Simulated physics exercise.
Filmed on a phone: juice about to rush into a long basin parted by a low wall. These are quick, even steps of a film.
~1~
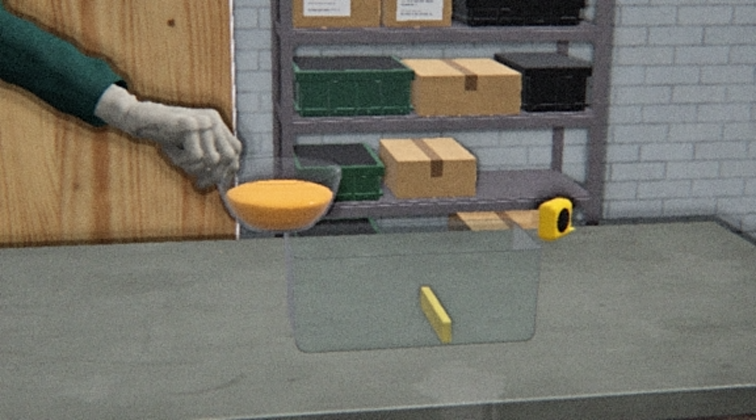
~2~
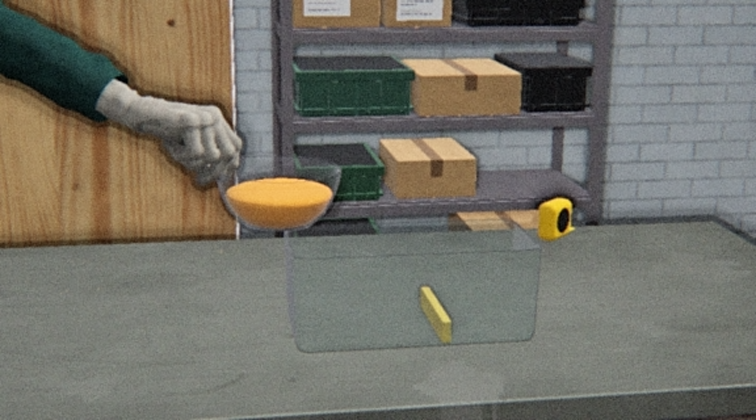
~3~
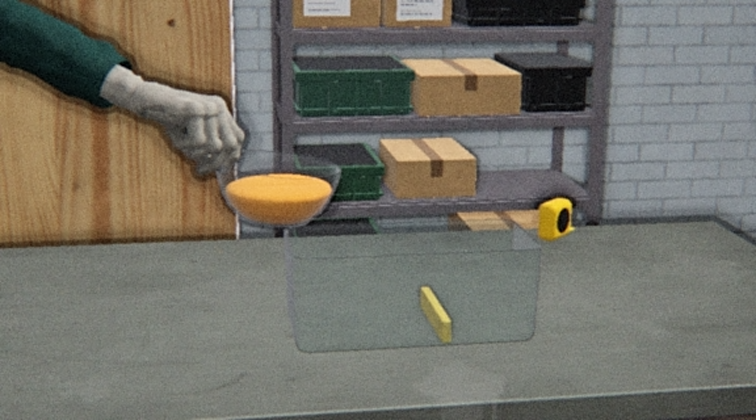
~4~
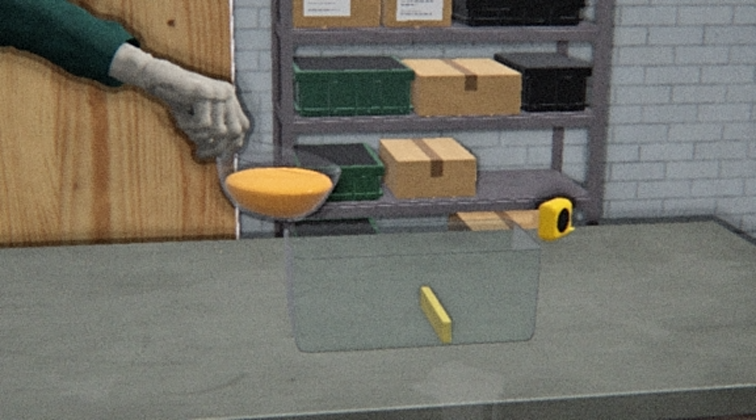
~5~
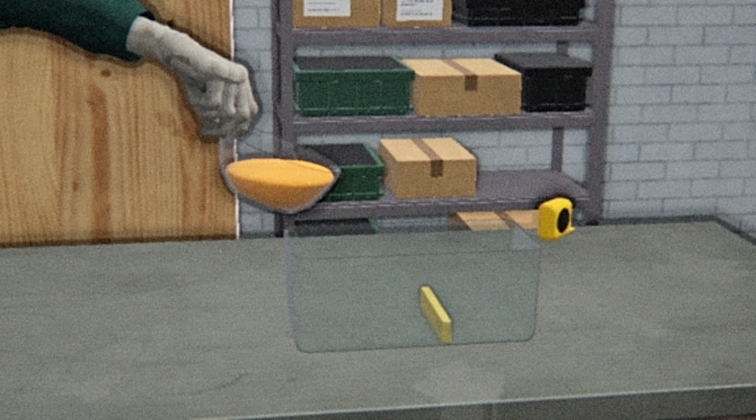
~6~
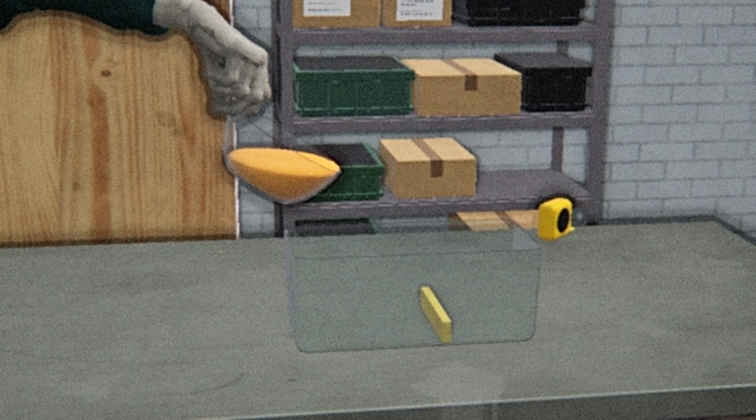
A gloved hand gradually tilts a clear bowl of orange juice rightward above a clear basin.
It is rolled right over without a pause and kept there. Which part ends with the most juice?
Most lies in the left-hand part.
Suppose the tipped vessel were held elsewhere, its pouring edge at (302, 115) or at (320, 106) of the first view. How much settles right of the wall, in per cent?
About 15 and 15 per cent.
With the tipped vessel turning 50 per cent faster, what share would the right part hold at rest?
Roughly 20 in a hundred.
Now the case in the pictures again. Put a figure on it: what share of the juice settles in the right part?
Near 15 %.
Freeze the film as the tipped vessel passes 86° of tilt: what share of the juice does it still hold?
It comes to 30 per cent or so.
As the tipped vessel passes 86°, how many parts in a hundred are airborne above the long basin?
It comes to 55 per cent or so.
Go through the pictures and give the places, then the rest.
In the first frame, tilt 0°; pouring edge (340, 170); surface from (224, 194) to (332, 190); the long basin's rim runs from (289, 244) to (528, 235); the wall's top is at (435, 305).
In the second frame, tilt 1°; pouring edge (340, 170); surface from (224, 192) to (331, 189).
In the third frame, tilt 6°; pouring edge (339, 170); surface from (225, 188) to (332, 185).
In the fourth frame, tilt 13°; pouring edge (339, 170); surface from (224, 180) to (331, 178).
In the fifth frame, tilt 22°; pouring edge (339, 170); surface from (225, 168) to (334, 171).
In the sixth frame, tilt 33°; pouring edge (338, 170); surface from (227, 155) to (337, 164).
A moment on, the tilt is 86° and 29 per cent is still to pour, 16 is left of the wall and 0 right of it.
Next, the tilt is 101° and 0 per cent is still to pour, 78 is left of the wall and 13 right of it.
Then the tilt is 101° and 0 per cent is still to pour, 84 is left of the wall and 14 right of it.
Later the tilt is 101° and 0 per cent is still to pour, 84 is left of the wall and 14 right of it.
Finally, 84 per cent lies left of the wall, 15 right of it and 2 outside.
